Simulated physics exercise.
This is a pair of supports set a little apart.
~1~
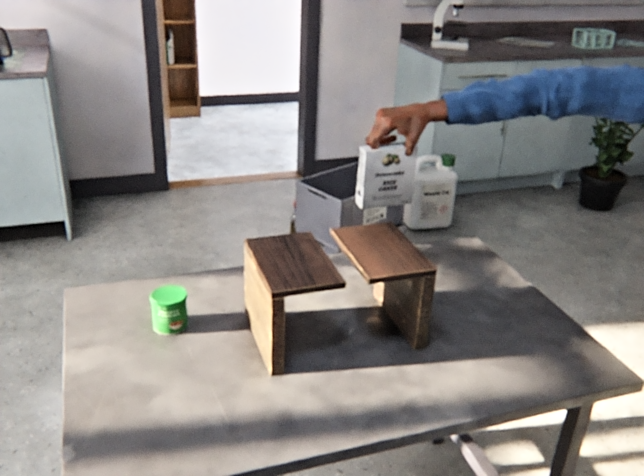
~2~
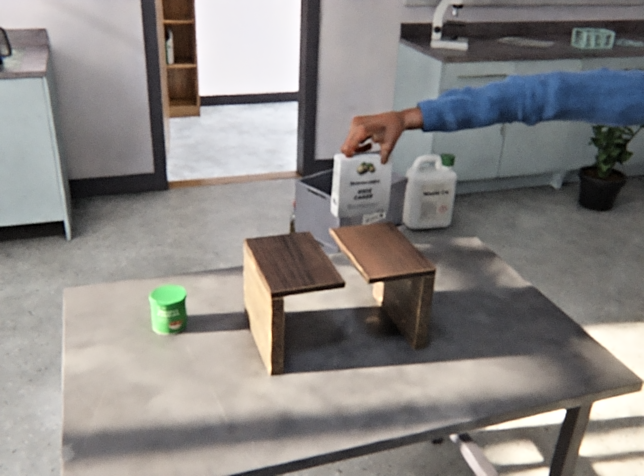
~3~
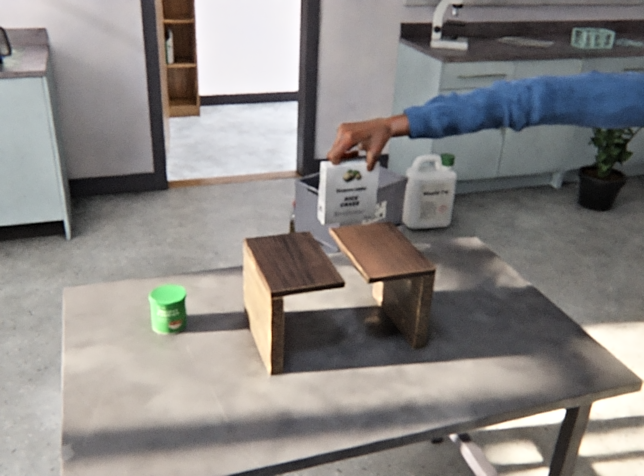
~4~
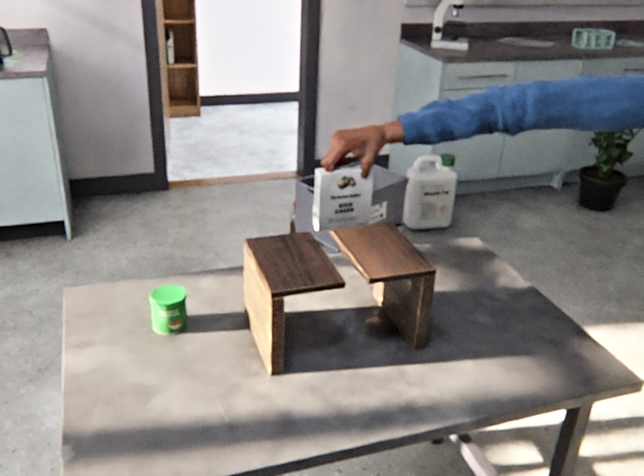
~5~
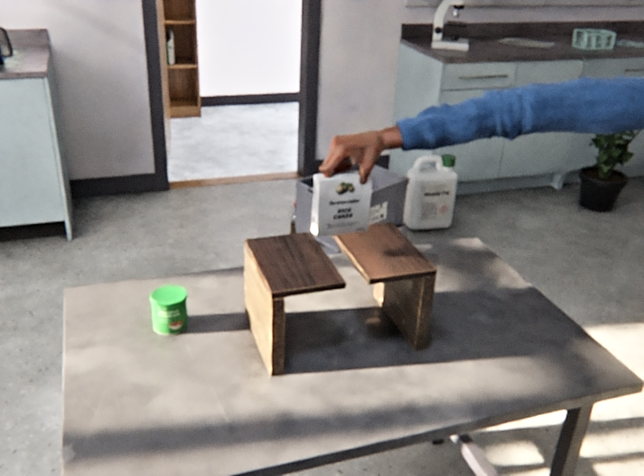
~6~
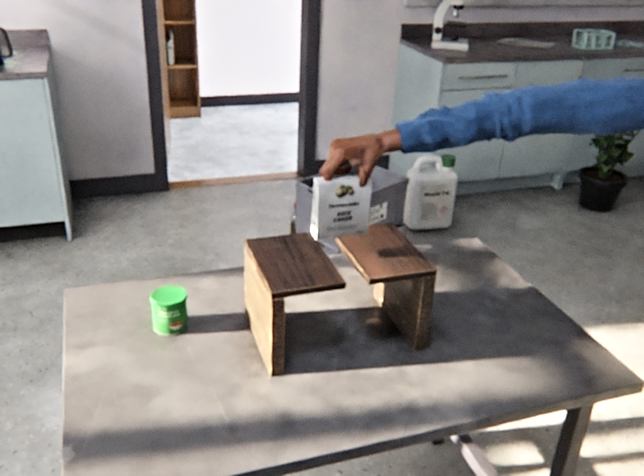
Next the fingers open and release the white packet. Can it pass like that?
The packet stays on top.
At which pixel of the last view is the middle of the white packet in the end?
Near (340, 227).
Then, 0.20 s on from there, white packet shifted a little near (340, 227).
Then, 0.50 s on from there, white packet resting near (340, 227).
In the end, moved from the start, white packet; green tin unmoved. At the end, from the last picture's camera, white packet near (340, 227). The packet is caught.
